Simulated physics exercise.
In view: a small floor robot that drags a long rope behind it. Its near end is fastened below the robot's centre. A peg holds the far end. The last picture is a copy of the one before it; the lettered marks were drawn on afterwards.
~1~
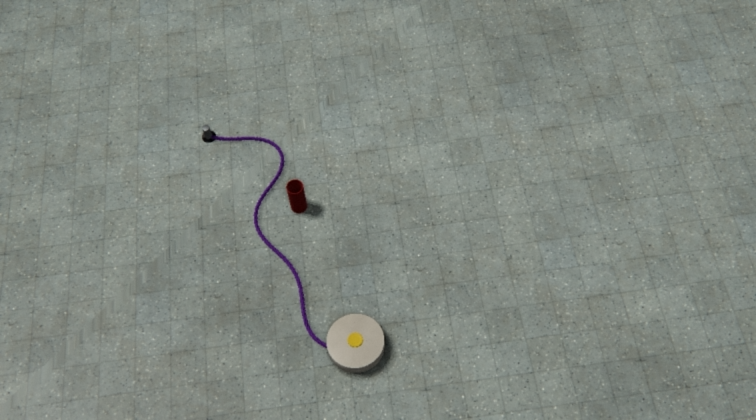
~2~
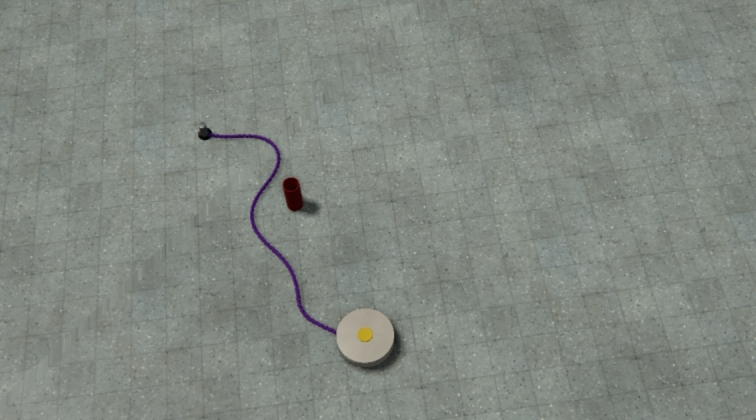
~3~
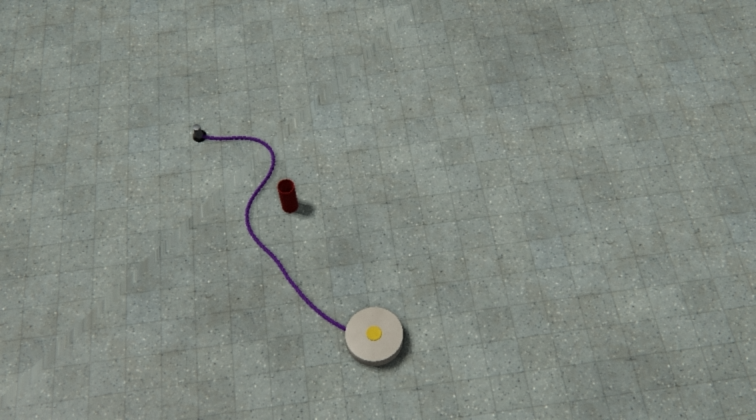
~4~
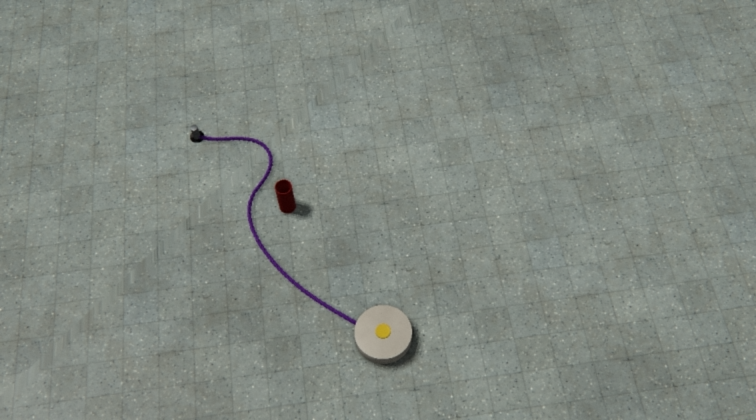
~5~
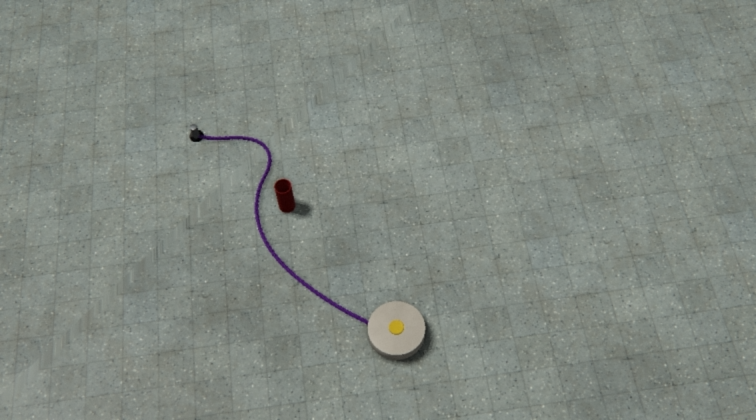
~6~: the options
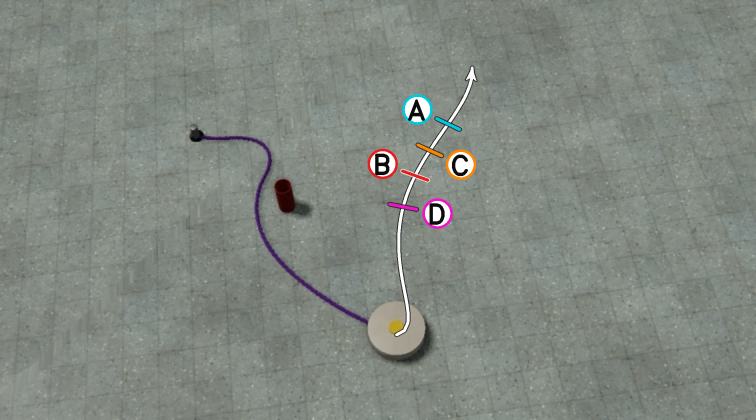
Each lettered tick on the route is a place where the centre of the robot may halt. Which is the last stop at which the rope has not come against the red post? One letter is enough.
It should halt at C.
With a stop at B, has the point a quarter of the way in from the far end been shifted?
No.
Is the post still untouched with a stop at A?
No.
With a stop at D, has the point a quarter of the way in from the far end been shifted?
No.
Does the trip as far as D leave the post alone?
For that mark, yes.
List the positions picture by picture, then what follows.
Red post (297, 197); robot (356, 344); peg (207, 132), in the first picture.
Robot (366, 338); red post (293, 194), in the second picture.
Robot (374, 337); red post (288, 196), in the third picture.
Robot (383, 335); red post (286, 197), in the fourth picture.
Robot (396, 331); red post (285, 196); peg (195, 132), in the fifth picture.
On the marked copy, A at (448, 124); B at (415, 176); C at (430, 150); D at (403, 207); the route from (396, 335) via (412, 182) to (472, 68).
Following C. Soon after the start, robot (400, 262), middle of the rope (264, 229).
Later, robot (405, 195), middle of the rope (264, 229).
In the end, robot (430, 145), middle of the rope (278, 221); nothing has been touched.
As for the rest, A brings the rope against the post; B is safe but short; D is safe but short.
